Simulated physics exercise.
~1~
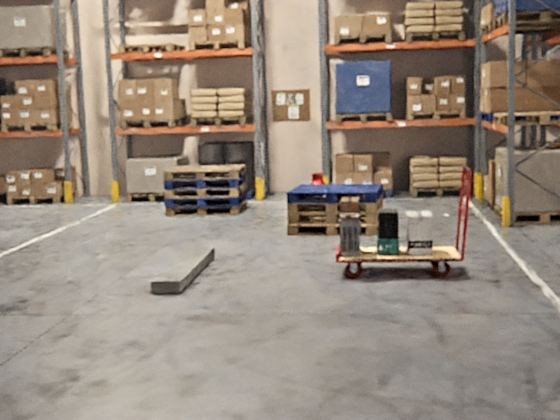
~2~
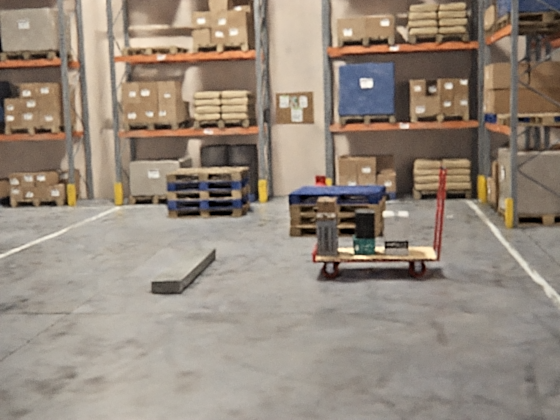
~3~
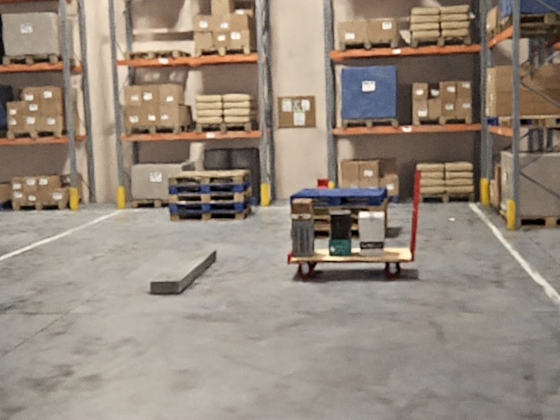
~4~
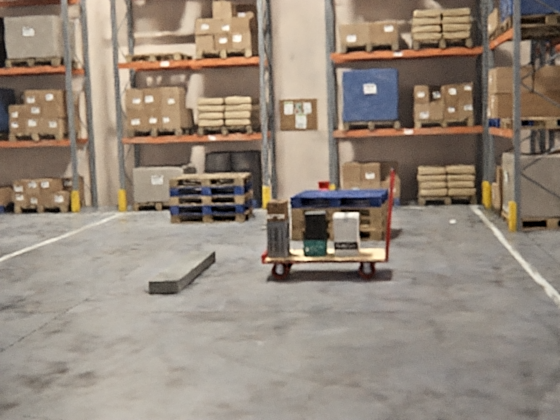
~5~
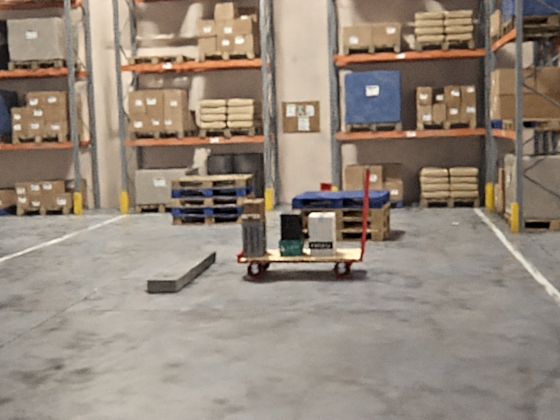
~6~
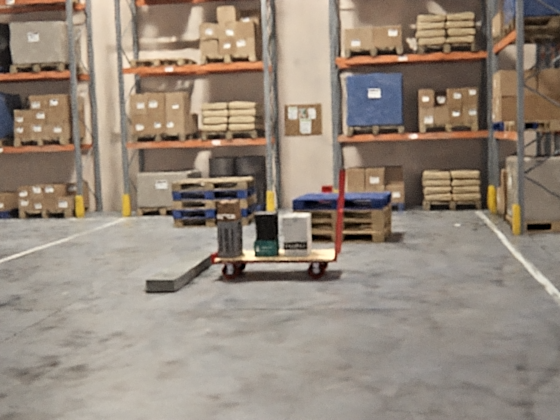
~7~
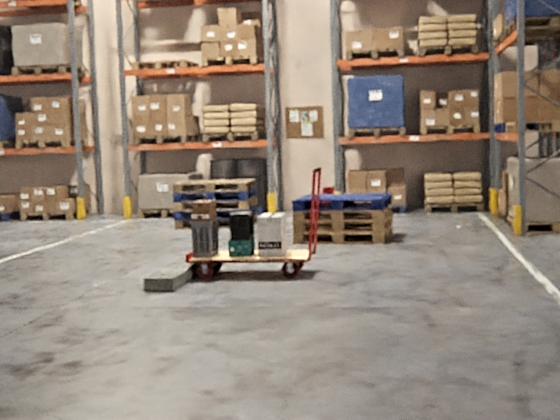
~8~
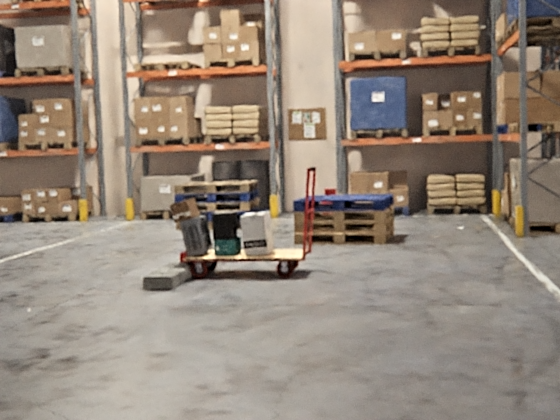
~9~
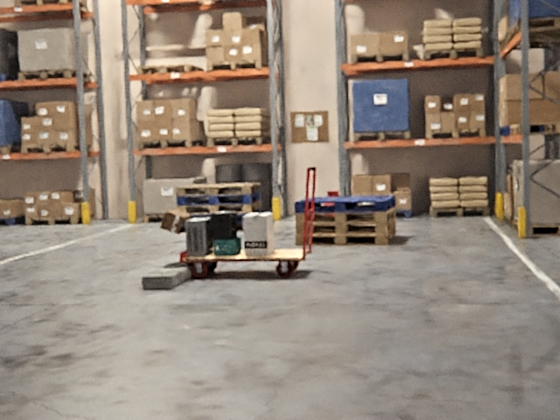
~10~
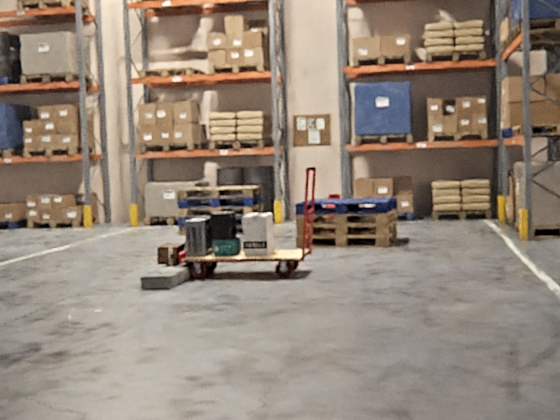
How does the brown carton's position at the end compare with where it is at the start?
At the start the brown carton rides on top of the load on the trolley, right of centre in the view. By the end it is off the deck, lower and farther left, beside the low step at the trolley's left end.
